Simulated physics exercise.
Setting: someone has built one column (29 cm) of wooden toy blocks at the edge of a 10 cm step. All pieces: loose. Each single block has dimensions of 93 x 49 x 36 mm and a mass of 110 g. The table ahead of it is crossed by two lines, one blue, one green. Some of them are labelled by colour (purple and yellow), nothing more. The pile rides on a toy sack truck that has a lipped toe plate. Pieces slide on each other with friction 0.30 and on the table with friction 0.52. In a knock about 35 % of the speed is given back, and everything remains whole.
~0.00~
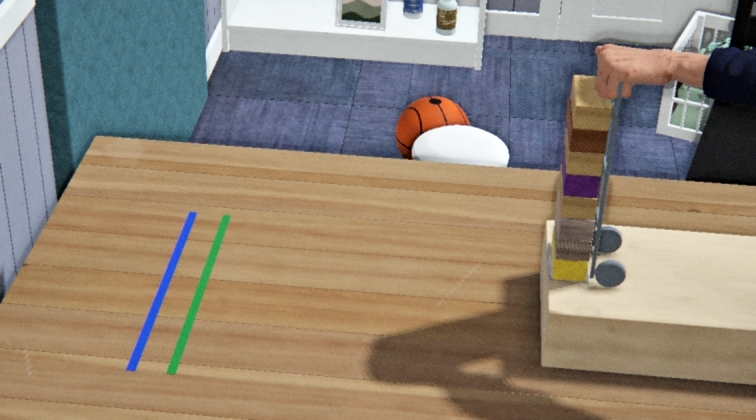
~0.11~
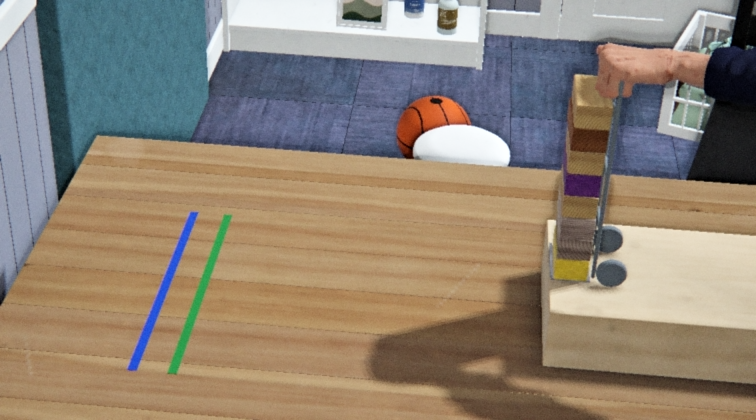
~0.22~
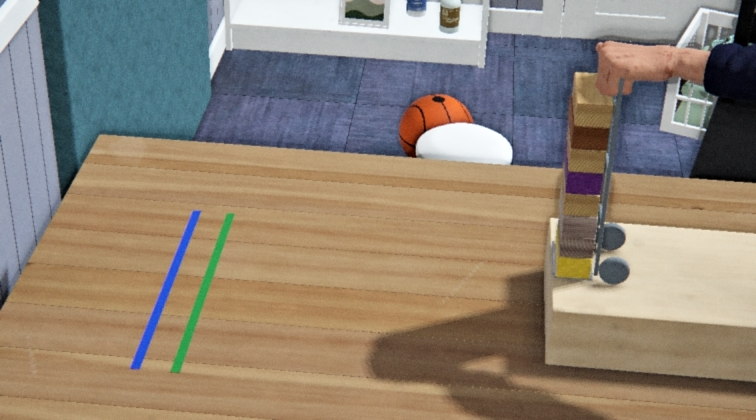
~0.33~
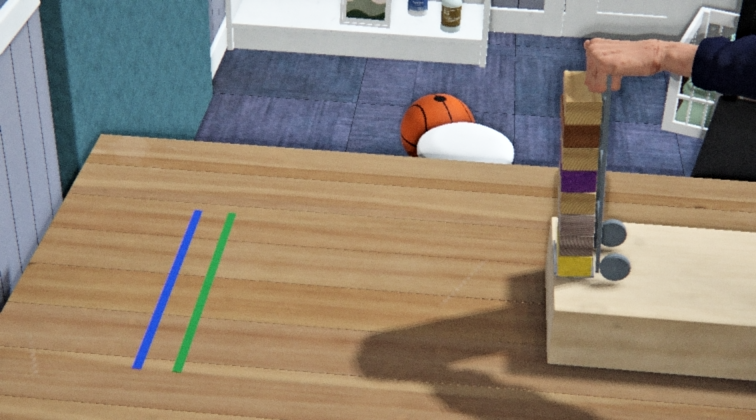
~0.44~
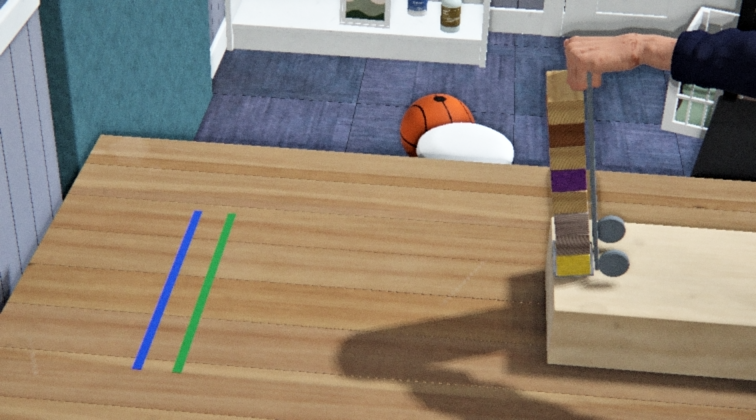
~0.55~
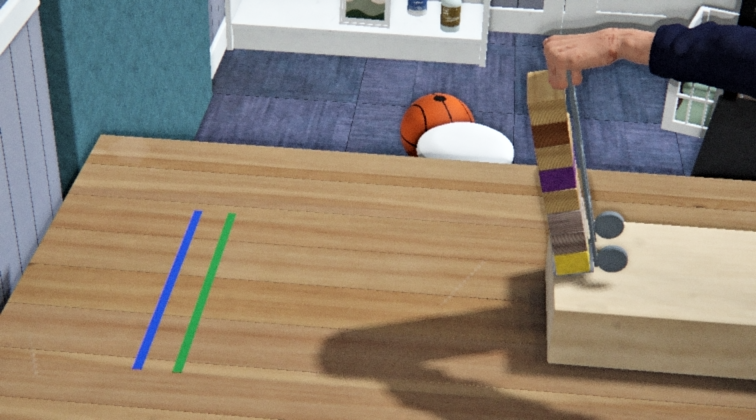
A hand holding a toy sack truck upright at a step's edge, then tilting it and its block column leftward.
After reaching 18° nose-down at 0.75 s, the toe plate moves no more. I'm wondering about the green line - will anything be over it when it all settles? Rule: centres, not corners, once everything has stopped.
The line stays clear.
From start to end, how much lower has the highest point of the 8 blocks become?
Something like 34 cm, give or take.
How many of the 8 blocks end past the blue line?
0 in all.
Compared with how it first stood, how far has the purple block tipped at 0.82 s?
Roughly 50 degrees.
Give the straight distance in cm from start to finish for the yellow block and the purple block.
Result: Yellow at 12 cm, purple at 36 cm.
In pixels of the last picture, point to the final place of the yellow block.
Near (520, 298).
Around 0.68 s, none of the 8 blocks past the green line, 8 disturbed; purple block tipped 24°; yellow block tipped 24°.
Around 0.82 s, none of the 8 blocks past the green line, 8 disturbed; purple block tipped 47°, 39 mm lower; yellow block tipped 47°.
Around 0.96 s, none of the 8 blocks past the green line, 8 disturbed; purple block on its side; yellow block on its side.
Around 1.14 s, none of the 8 blocks past the green line, 8 disturbed; yellow block upside down; purple block on its side.
Finally (1.8 s), none of the 8 blocks past the green line, 8 disturbed; purple block on its side; yellow block 10 cm lower. The farthest middle lies 14 cm short of that line. Seen by the last camera, middles, purple block near (398, 289), yellow block near (520, 298).
